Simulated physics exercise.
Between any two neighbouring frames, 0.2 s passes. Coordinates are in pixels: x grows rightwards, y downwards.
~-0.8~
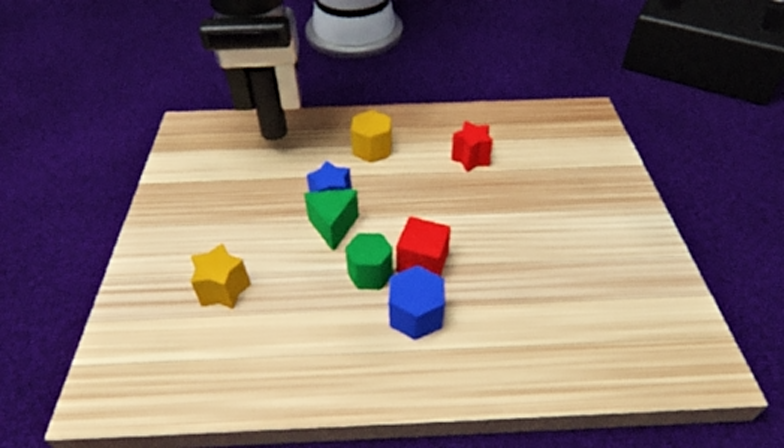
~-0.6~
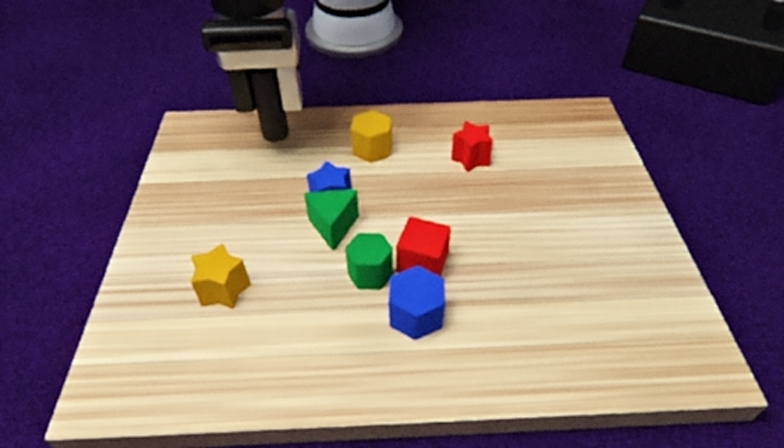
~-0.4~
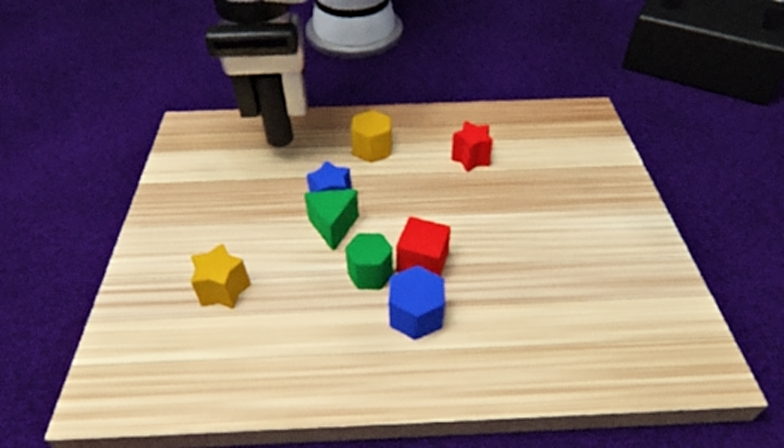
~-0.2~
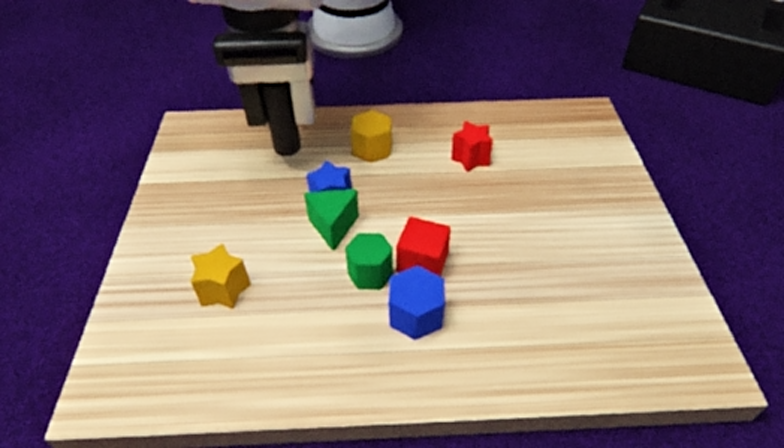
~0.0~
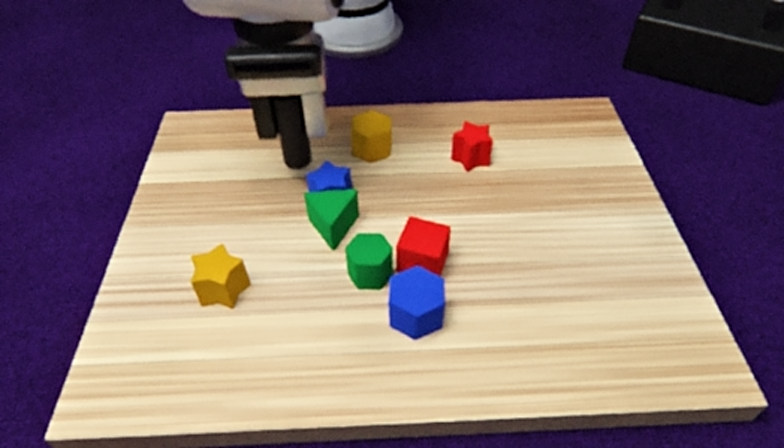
A black-tipped robotic pusher slid slowly a short way down and to the right across a wooden board, nearing a blue star-shaped block, while all the colourful blocks stayed still.
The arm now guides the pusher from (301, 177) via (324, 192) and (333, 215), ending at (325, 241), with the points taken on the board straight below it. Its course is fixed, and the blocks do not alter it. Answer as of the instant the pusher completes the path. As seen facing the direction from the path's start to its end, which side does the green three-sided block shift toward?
So, looking from the first point of the path to the last, the green three-sided block moves rightwards.
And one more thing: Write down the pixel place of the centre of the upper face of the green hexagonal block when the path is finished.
Its top middle is near (382, 265).
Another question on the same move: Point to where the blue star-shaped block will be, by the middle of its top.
Top centre: (343, 232).
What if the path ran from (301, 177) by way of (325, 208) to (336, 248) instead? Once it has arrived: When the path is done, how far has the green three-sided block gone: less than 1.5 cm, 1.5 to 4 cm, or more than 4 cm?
Beyond 4 cm.
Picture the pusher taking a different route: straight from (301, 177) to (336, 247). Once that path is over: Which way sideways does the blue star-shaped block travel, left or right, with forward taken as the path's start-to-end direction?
The left.
The first path, step by step. One third of the way, pusher (322, 176); blue star-shaped block (338, 182); green three-sided block (334, 208).
Two thirds of the way, pusher (331, 199); blue star-shaped block (349, 206); green three-sided block (343, 235); green hexagonal block (374, 253).
At the end, pusher (323, 225); blue star-shaped block (343, 232); green three-sided block (339, 264); green hexagonal block (382, 265); blue hexagonal block (422, 294).
